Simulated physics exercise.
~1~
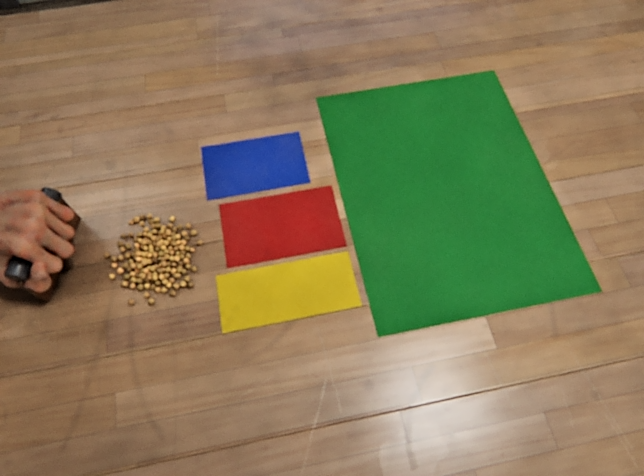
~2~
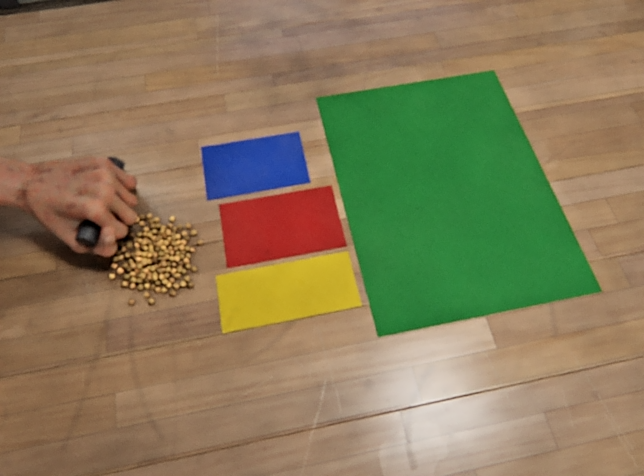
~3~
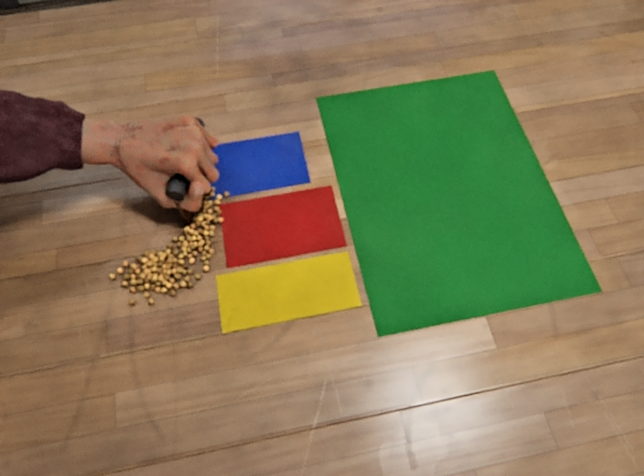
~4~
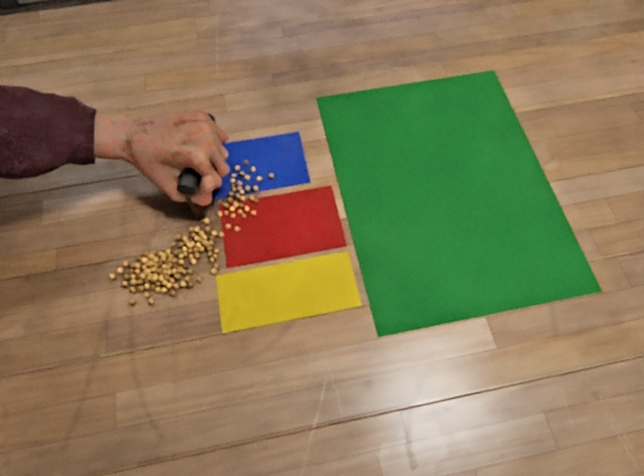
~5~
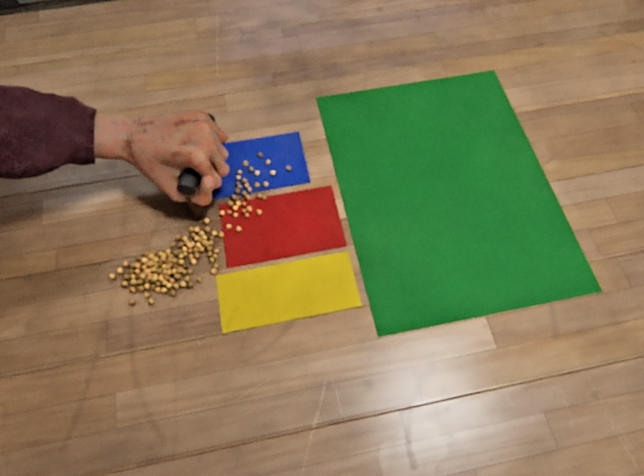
A hand sweeps some chickpeas up and right onto the blue and red mats, then stops.
